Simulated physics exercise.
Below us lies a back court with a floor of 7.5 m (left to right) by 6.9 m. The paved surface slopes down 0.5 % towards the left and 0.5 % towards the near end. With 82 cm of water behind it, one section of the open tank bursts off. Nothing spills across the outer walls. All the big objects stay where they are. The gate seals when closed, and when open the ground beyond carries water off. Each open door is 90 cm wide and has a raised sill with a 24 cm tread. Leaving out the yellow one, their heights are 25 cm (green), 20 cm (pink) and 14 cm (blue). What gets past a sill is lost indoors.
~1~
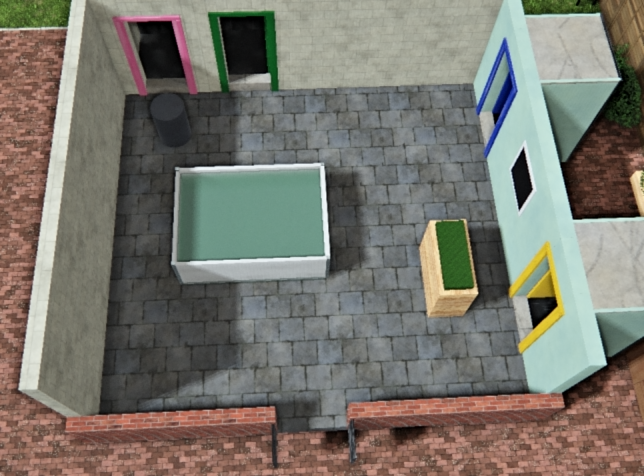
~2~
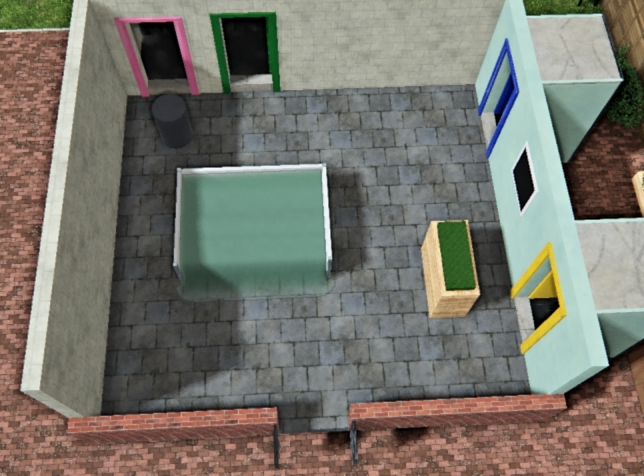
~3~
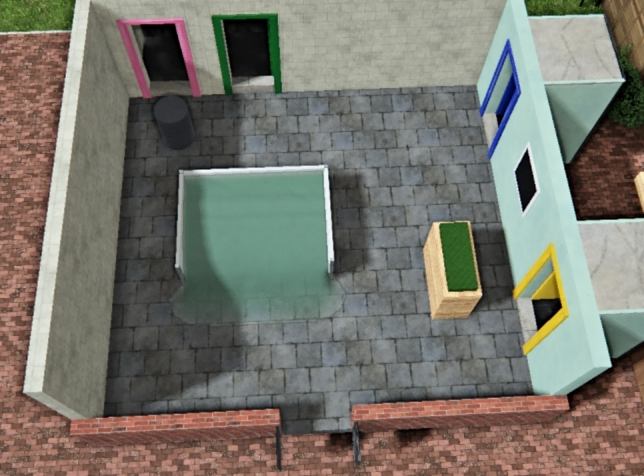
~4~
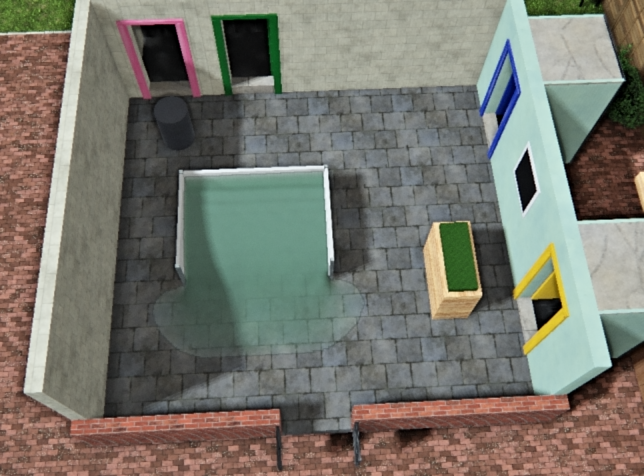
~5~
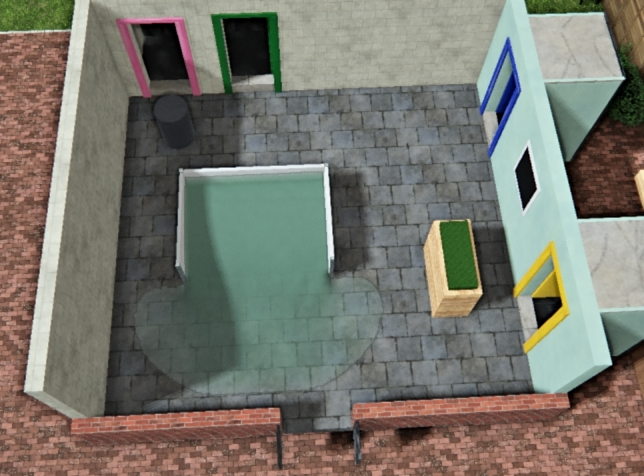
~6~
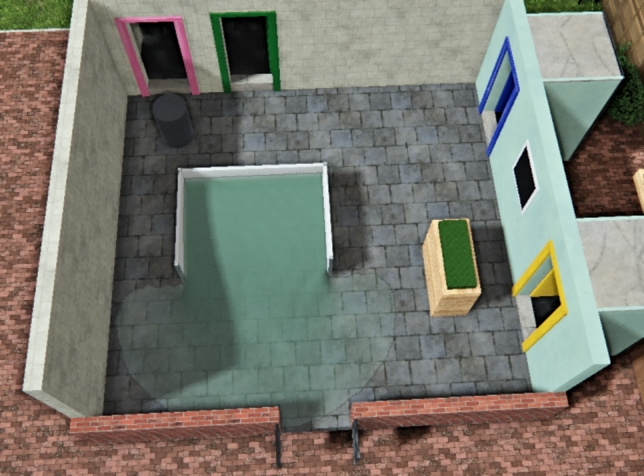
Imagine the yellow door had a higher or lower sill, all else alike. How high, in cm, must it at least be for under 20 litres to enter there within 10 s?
Close to 9.5 cm is just enough.
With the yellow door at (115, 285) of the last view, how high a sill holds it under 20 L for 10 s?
Roughly 8.5 cm.
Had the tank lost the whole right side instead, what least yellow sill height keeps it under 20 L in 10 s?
About 14.5 cm.
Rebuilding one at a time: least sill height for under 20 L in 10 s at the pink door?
About 14.0 cm at pink.
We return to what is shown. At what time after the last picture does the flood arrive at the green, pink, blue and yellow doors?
Arrival: Green 3.8 s, pink 3.4 s, blue 4.5 s, yellow 2.0 s.
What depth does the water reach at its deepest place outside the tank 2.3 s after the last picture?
Up to some 38 cm.
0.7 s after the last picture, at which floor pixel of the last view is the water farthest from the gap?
Around (448, 406).
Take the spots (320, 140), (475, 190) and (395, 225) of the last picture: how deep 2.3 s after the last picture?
About 0, 0 and 0 cm.
Then, 0.7 s after the last picture water covers 30 % of the floor, deepest (53 cm) near (240, 418); it has not reached the yellow door.
Then, 2.3 s after the last picture water covers 40 % of the floor, deepest (38 cm) near (103, 425); 8 cm at the yellow door, 0 litres in over its 11 cm sill.
Then, 9.3 s after the last picture water covers 100 % of the floor, deepest (14 cm) near (481, 140); 7 cm at the yellow door, 11 litres in over its 11 cm sill.
At the yellow door as built, the water peaked near 15 cm, 3.7 s after the last picture.
Run again over the same 10 s with other heights there, 32 litres in over 8.5 cm, 8 litres over 11.5 cm. The limit of 20 litres is kept from about 9.5 cm up.
